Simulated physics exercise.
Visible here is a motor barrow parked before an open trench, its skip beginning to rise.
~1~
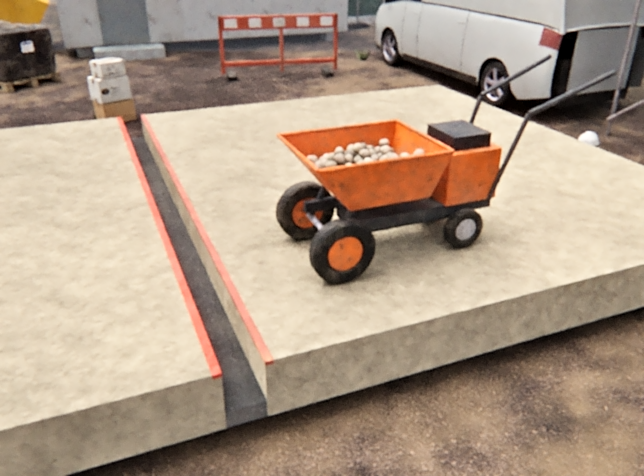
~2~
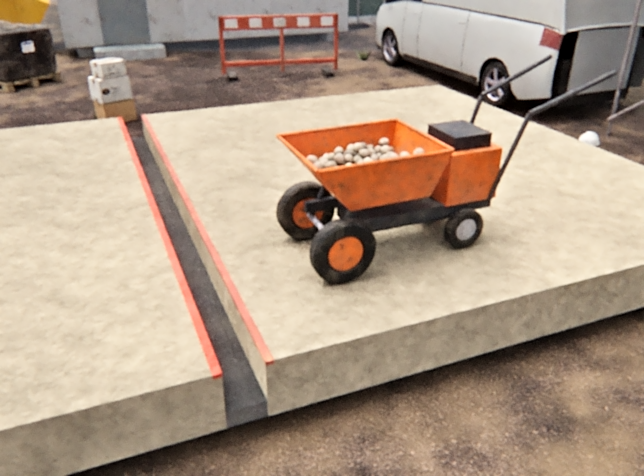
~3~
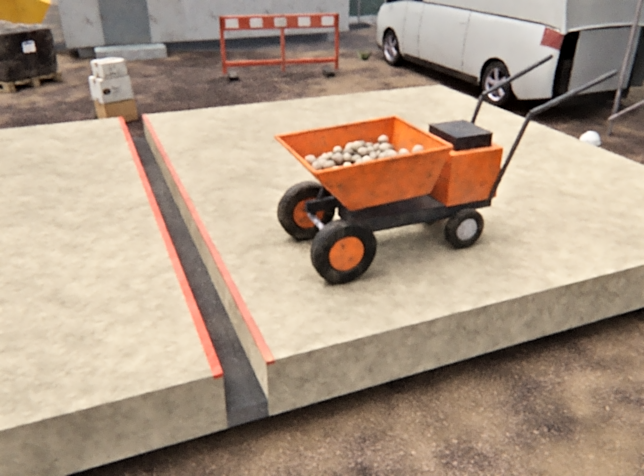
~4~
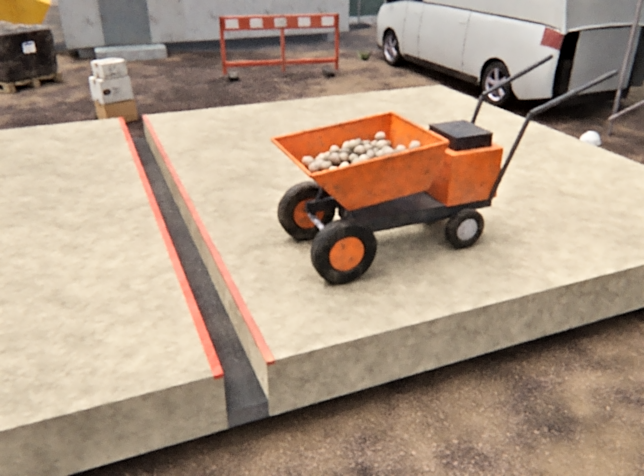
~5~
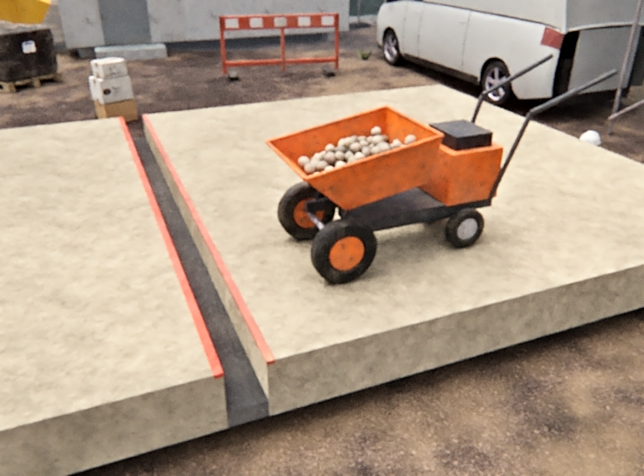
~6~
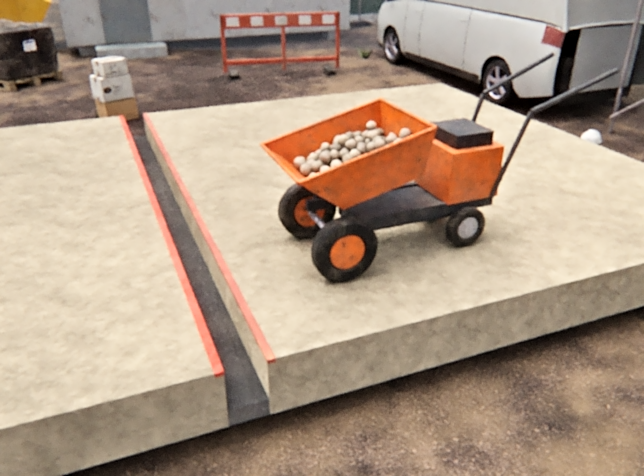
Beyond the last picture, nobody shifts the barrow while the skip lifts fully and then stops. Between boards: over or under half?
The share in the trench is above half.
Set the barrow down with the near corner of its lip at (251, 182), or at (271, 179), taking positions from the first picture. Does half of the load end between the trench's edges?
To start, the lesser share; after that, the lesser share.
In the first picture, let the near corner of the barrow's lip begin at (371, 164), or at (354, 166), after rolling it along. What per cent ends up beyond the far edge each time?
That comes to some 0 in a hundred for the first try and some 0 in a hundred for the second.
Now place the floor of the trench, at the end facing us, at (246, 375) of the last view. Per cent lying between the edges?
Estimated share: Approx. 50 per cent.
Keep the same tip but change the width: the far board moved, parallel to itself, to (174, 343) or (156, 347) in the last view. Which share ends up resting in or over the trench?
In order: Near 100, then 100 percent.
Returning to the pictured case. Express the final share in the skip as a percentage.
0 in a hundred, roughly.
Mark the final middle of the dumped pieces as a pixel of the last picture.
Roughly at pixel (210, 298).
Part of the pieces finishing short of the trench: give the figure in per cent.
Roughly 10 per cent of the load.
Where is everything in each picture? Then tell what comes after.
The first frame shows lip of the skip (319, 172), level; top of the load (358, 162), river pebbles; first edge of the trench (251, 326); far edge (203, 337), the trench under half as wide as the skip, and about as deep as wide.
The second frame shows lip of the skip (318, 172), level; top of the load (358, 162).
The third frame shows lip of the skip (316, 173), tipped barely; top of the load (374, 158).
The fourth frame shows lip of the skip (311, 176), tipped barely; top of the load (371, 156).
The fifth frame shows lip of the skip (305, 179), tipped a little; top of the load (376, 153).
The sixth frame shows lip of the skip (299, 183), tipped a little; top of the load (383, 148); first edge of the trench (254, 324); far edge (205, 336).
Just after the last frame, skip tipped steeply; every one in the skip.
A moment on, skip tipped right over; the larger part in the skip; just a few short of the trench; about a tenth in or heaped over the trench; just a few falling.
Further on, skip tipped right over; about a tenth in the skip; about a tenth short of the trench; the larger part in or heaped over the trench; just a few beyond it.
When it is over, skip tipped right over; just a few in the skip; about a tenth short of the trench; the larger part in or heaped over the trench; just a few beyond it.
